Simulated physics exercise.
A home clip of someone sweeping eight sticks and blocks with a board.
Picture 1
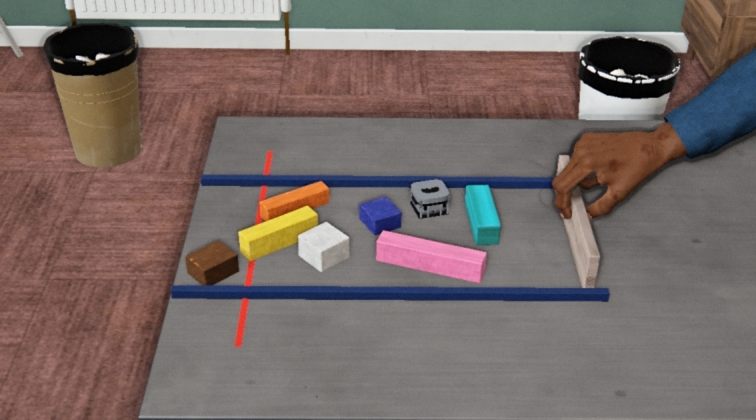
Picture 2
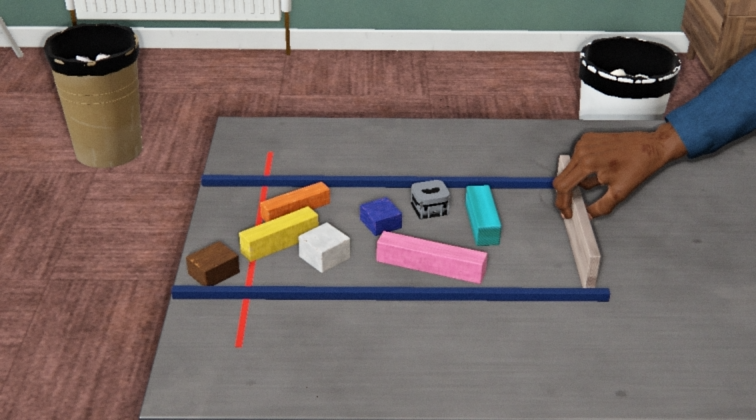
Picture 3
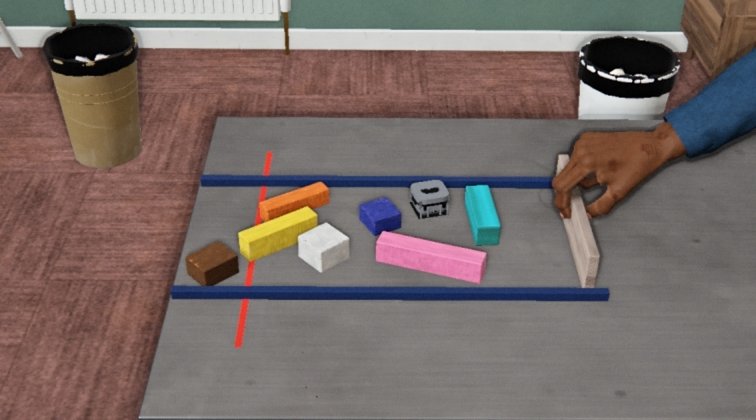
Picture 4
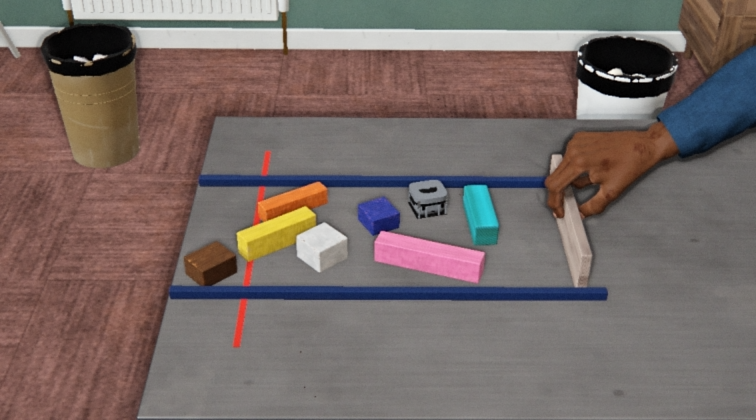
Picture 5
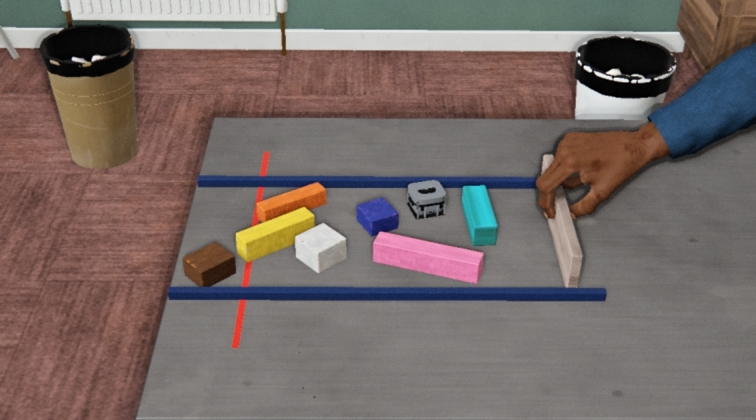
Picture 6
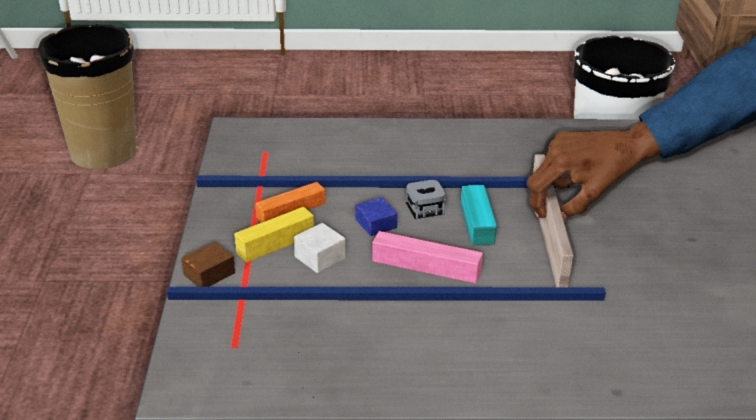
A hand in a blue sleeve holds a pale wooden board upright at the right of a grey table, seen from above at an angle, with bins and a radiator behind. Between two dark blue rails lie brown, yellow, orange, white, blue, grey, pink and turquoise pieces, a red line crossing at left. After staying nearly still, the hand slides the board slightly left, the pieces unmoved, while the view shifts very slightly.
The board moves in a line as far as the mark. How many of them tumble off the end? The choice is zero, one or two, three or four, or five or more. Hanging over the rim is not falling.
Outcome: The number that fall off is three or four.
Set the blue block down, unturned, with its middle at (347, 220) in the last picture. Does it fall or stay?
It holds on.
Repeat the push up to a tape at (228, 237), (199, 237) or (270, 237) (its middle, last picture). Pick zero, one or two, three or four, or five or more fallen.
In that order: 3 or 4; at least five; not one.
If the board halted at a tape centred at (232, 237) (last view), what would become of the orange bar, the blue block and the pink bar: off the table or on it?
The orange bar tumbles off, the blue block survives, the pink bar stays on.
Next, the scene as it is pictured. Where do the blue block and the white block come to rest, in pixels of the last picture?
The blue block stops around (216, 209); the white block around (186, 253).
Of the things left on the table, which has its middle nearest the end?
That is the white block.
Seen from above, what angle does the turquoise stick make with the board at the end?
Near 0 degrees.
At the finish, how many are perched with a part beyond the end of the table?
The number is 2.
A little later, none off yet; brown block at rest near (209, 265); yellow bar at rest near (275, 234); orange bar at rest near (291, 203).
Next, none off yet; brown block at rest near (209, 265); yellow bar shifted a little near (247, 220); orange bar shifted a little near (255, 203).
When it is over, the number that fall off is three or four; down, orange bar, yellow bar and brown block.
